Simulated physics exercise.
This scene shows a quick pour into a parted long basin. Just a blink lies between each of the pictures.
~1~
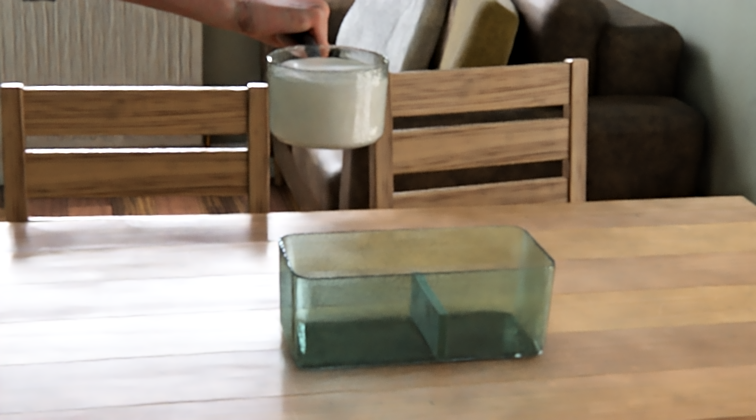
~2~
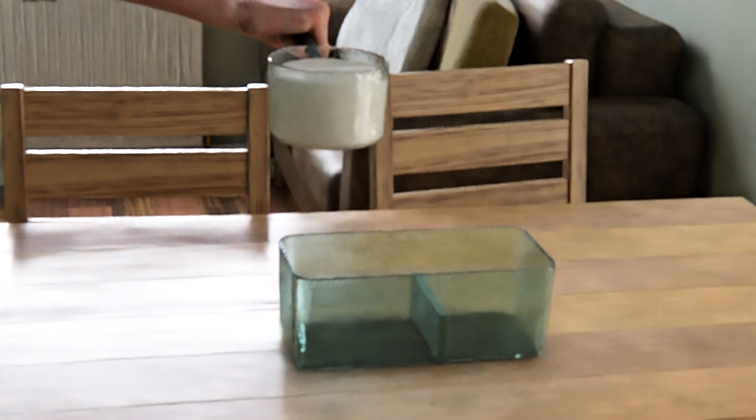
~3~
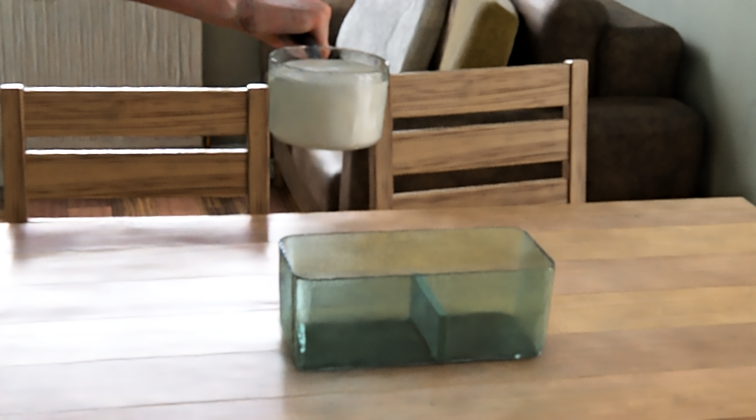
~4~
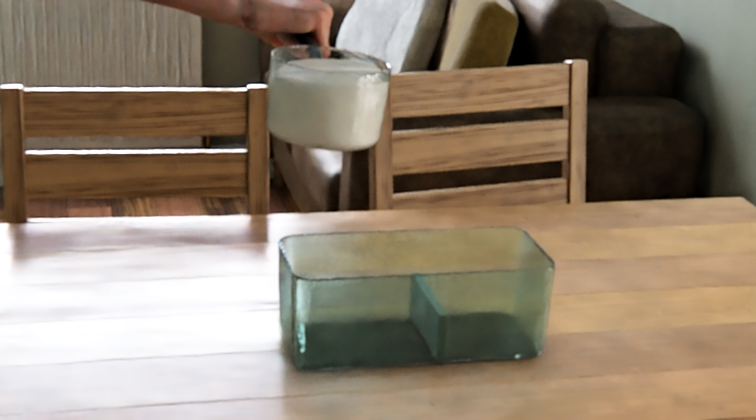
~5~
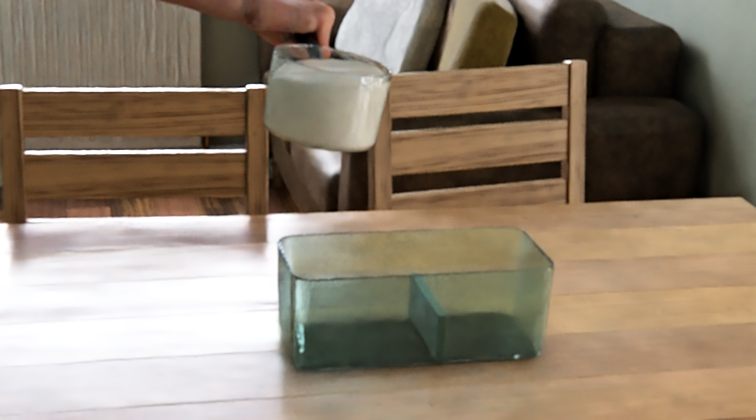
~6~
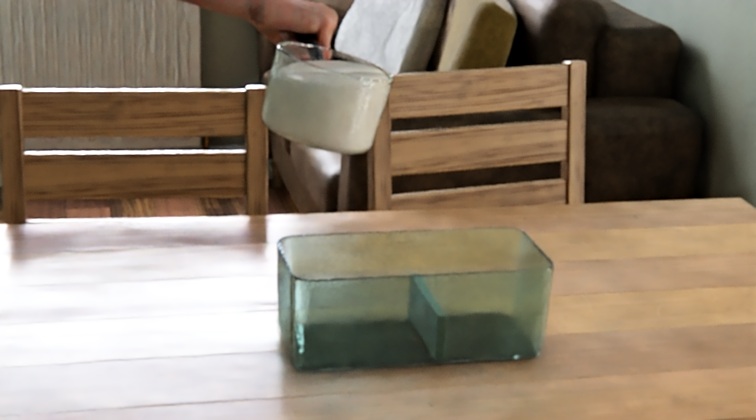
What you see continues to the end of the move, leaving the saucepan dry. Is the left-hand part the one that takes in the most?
No - the right part takes in the most.
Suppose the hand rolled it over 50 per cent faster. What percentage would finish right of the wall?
I'd estimate some 75 percent.
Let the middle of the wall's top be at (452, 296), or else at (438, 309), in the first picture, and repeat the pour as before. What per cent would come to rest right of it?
About 45 % and 60 %.
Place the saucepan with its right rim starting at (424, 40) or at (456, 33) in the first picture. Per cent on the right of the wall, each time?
In order, roughly 95 percent and 80 percent.
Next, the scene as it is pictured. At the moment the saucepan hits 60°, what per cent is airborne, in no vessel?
25 per cent.
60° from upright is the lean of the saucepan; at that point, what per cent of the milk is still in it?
Some 65 per cent.
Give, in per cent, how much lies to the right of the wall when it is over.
I'd put it near 75 per cent.
A moment on, the tilt is 60° and 67 per cent is still to pour, 2 is left of the wall and 6 right of it.
Next, the tilt is 89° and 21 per cent is still to pour, 3 is left of the wall and 58 right of it.
Then the tilt is 95° and 4 per cent is still to pour, 16 is left of the wall and 76 right of it.
Later the tilt is 95° and 1 per cent is still to pour, 22 is left of the wall and 76 right of it.
At rest 23 per cent lies left of the wall, 76 right of it and 1 outside.
